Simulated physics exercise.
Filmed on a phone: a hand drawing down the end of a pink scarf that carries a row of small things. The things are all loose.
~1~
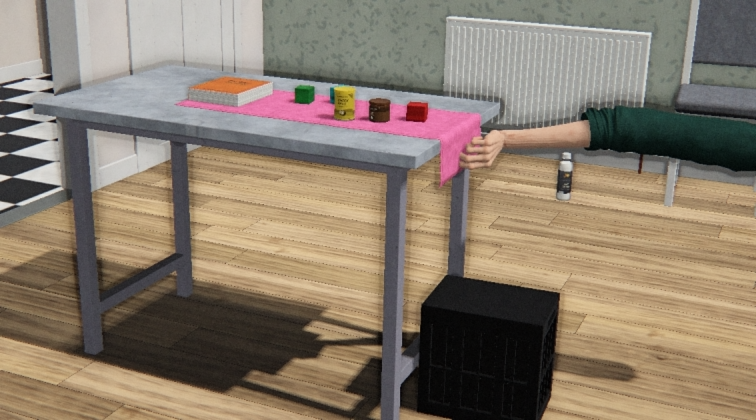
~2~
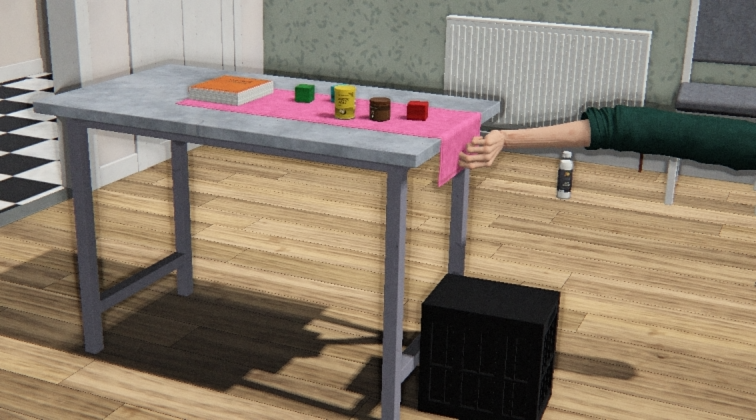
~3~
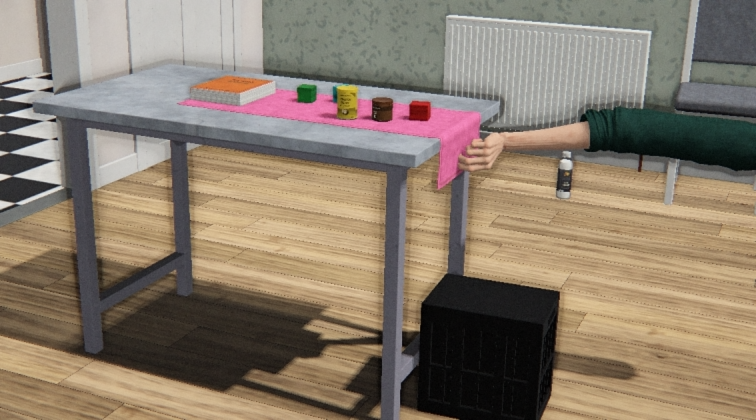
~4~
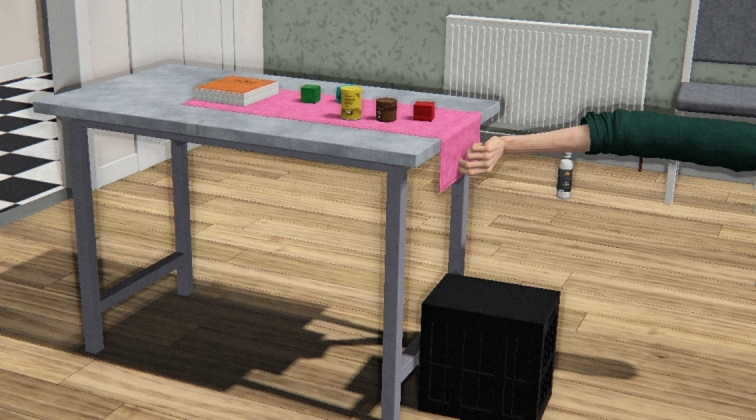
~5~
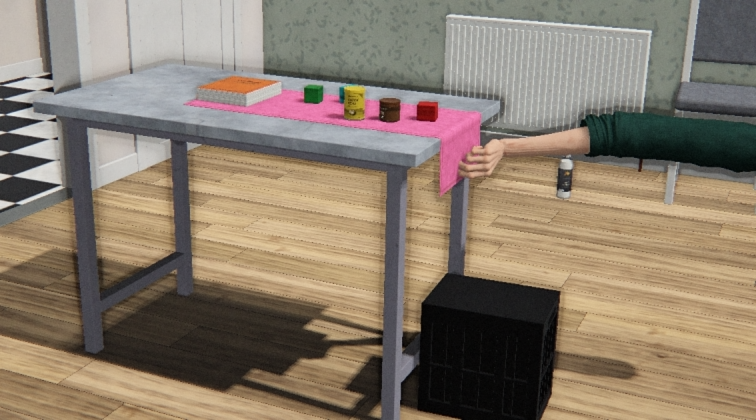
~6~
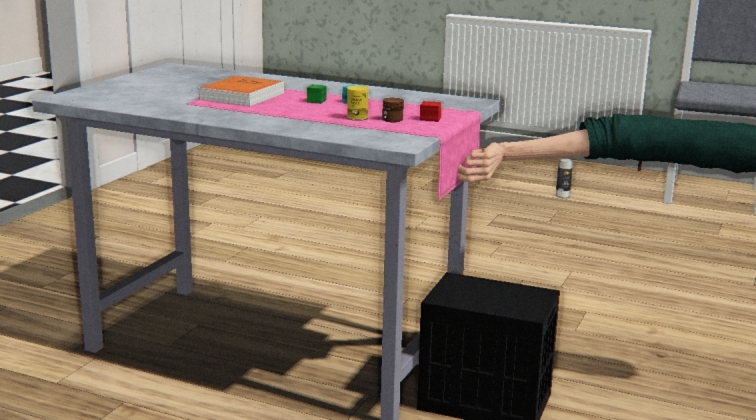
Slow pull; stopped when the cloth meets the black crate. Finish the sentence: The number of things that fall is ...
The number of things that fall is three.
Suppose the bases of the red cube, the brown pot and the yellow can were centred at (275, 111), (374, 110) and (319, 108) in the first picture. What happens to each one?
Result - red cube still up, brown pot down, yellow can still up.
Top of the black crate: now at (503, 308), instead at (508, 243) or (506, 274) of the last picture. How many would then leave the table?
We'd see 1, then 2.
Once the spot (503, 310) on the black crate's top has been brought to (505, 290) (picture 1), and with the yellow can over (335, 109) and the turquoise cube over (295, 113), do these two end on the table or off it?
In the end the yellow can is still on top and the turquoise cube is still on top.
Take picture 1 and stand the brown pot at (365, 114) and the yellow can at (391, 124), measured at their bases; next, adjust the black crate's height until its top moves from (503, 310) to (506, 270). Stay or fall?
First the brown pot: It is still up there. Then the yellow can: It ends off the top.
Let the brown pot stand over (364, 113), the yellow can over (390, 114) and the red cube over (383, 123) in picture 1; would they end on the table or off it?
Outcome: The brown pot is gone, the yellow can is gone, the red cube is gone.
Early on, hem near (458, 213); all still up.
Midway, hem near (458, 257); red cube and brown pot gone.
Near the end, hem on the crate; red cube, brown pot and yellow can gone.
Finally, hem on the crate; red cube, brown pot and yellow can gone. It carries off three.
